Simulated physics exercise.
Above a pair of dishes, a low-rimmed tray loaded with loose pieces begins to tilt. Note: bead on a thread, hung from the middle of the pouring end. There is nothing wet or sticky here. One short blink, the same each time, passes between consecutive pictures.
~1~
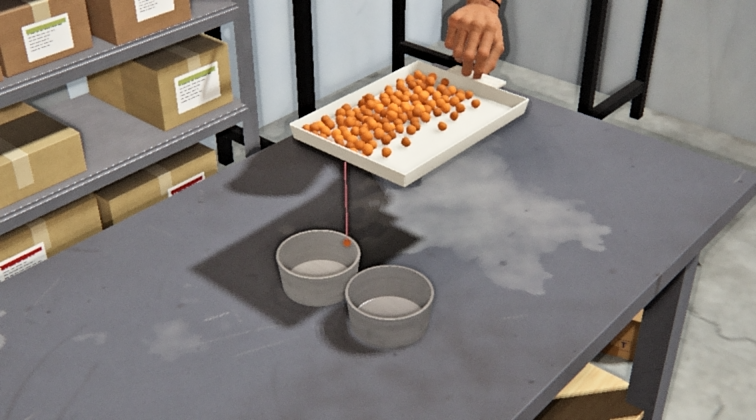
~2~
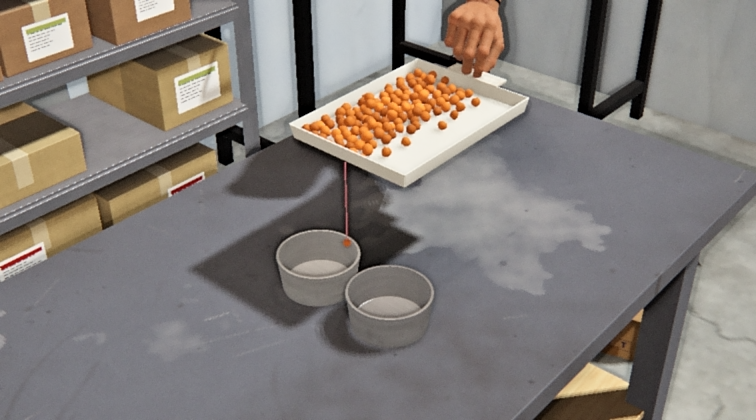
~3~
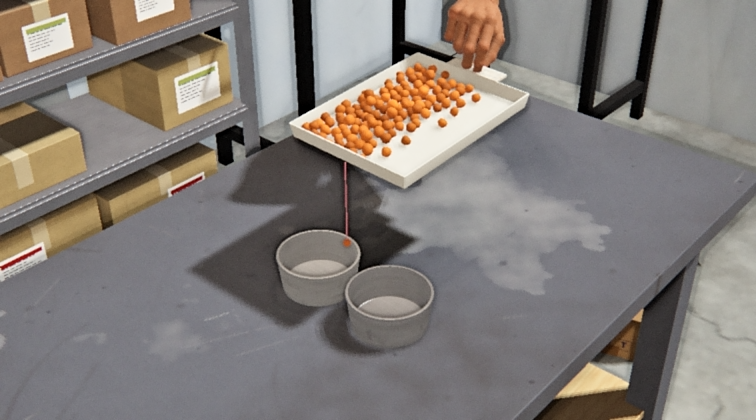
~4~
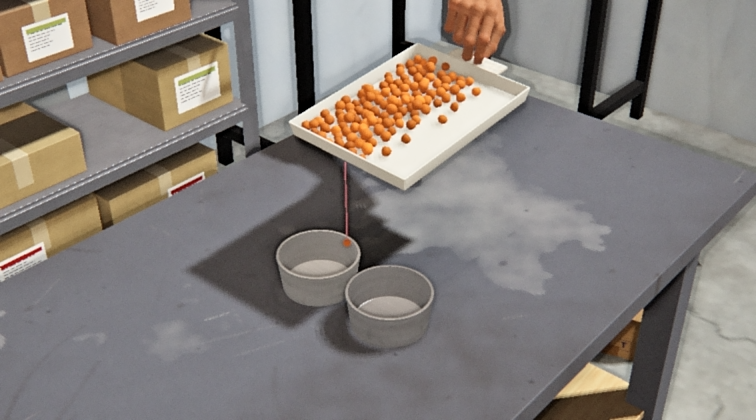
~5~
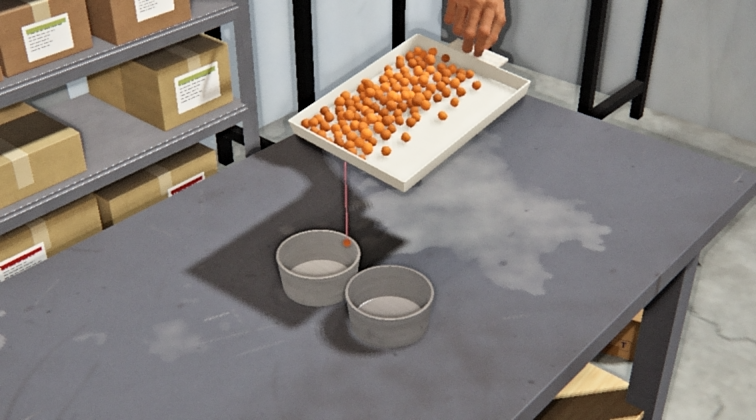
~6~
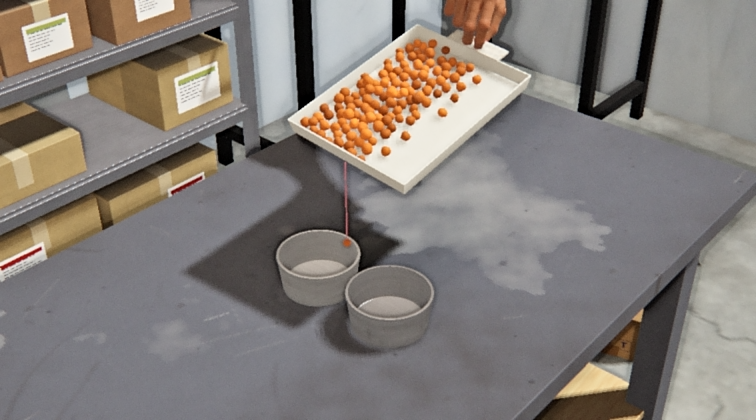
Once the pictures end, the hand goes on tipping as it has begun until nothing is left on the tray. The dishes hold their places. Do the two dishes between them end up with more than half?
Yes.
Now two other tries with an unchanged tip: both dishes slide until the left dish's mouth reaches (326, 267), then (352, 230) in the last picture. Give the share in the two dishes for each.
About 60 per cent first, then about 20 per cent.
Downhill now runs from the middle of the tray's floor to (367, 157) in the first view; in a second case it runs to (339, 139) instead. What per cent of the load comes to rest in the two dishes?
Shares: 30 %, then 30 %.
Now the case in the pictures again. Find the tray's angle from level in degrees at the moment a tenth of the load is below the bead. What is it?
My estimate is some 110 degrees.
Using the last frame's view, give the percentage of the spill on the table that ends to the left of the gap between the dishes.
Close to 80 in a hundred.
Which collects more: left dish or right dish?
Simple - it is the one placed right.
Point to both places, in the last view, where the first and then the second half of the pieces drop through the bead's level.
The first part passes (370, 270); everything after passes (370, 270).
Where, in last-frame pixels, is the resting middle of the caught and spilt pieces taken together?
Last view, centre at rest - approx. (376, 316).
Just after the last frame, tray tipped steeply; almost all on the tray; just a few in the right dish.
A moment on, tray tipped right over; almost all on the tray; just a few in the right dish; just a few outside both.
Further on, tray tipped past a quarter turn; roughly two thirds in the right dish; about a tenth in the left dish; roughly a third outside both.
When it is over, tray tipped past a quarter turn; roughly two thirds in the right dish; about a tenth in the left dish; roughly a third outside both.
